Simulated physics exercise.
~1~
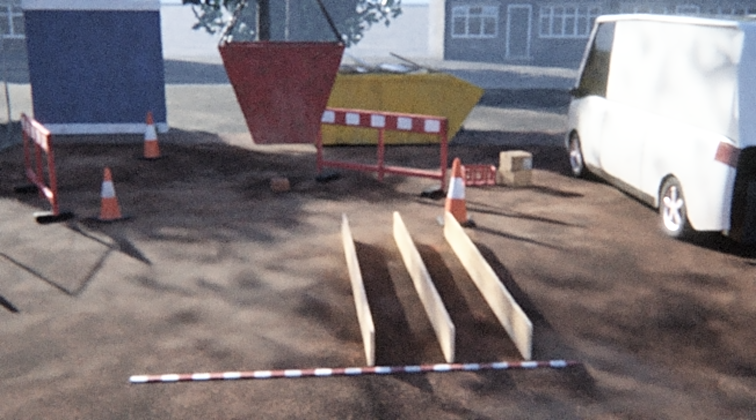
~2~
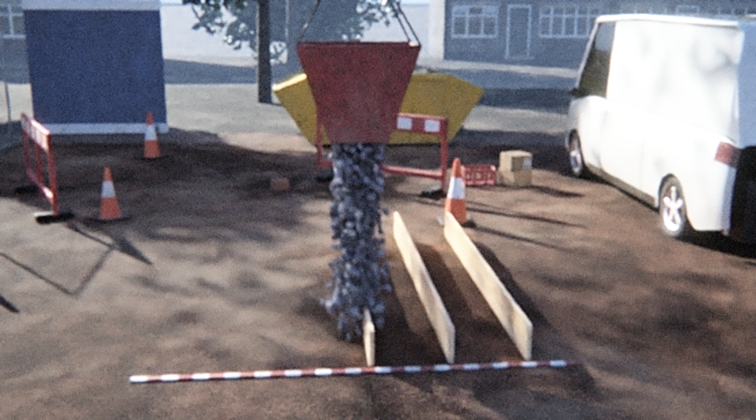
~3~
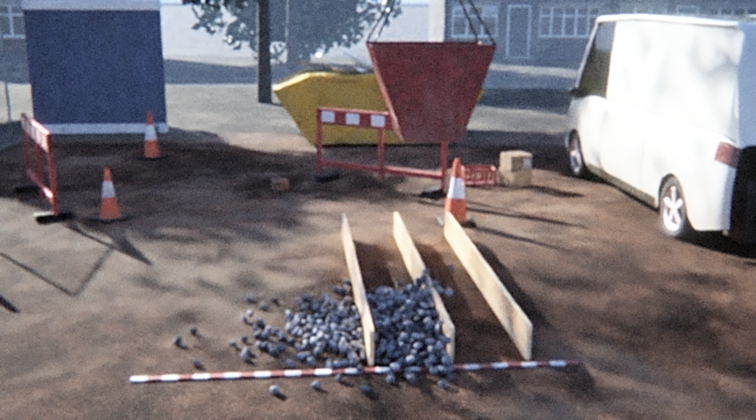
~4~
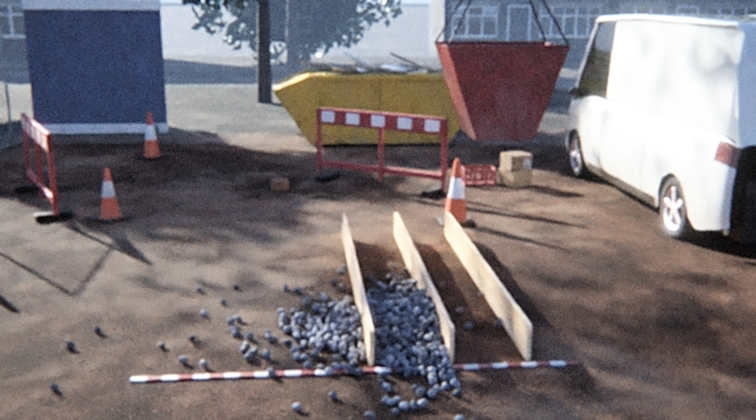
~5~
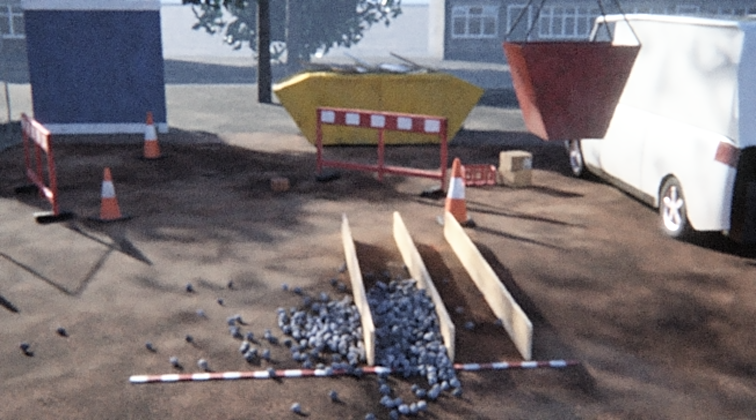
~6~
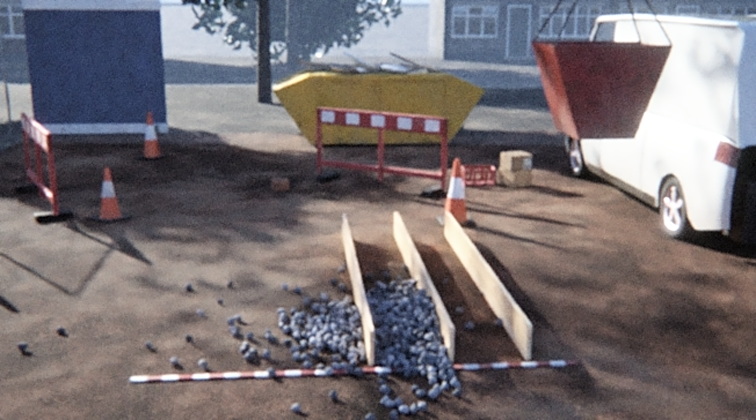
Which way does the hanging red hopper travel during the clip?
The red hopper travels to the right, passing in front of the yellow skip and ending up in front of the white van.
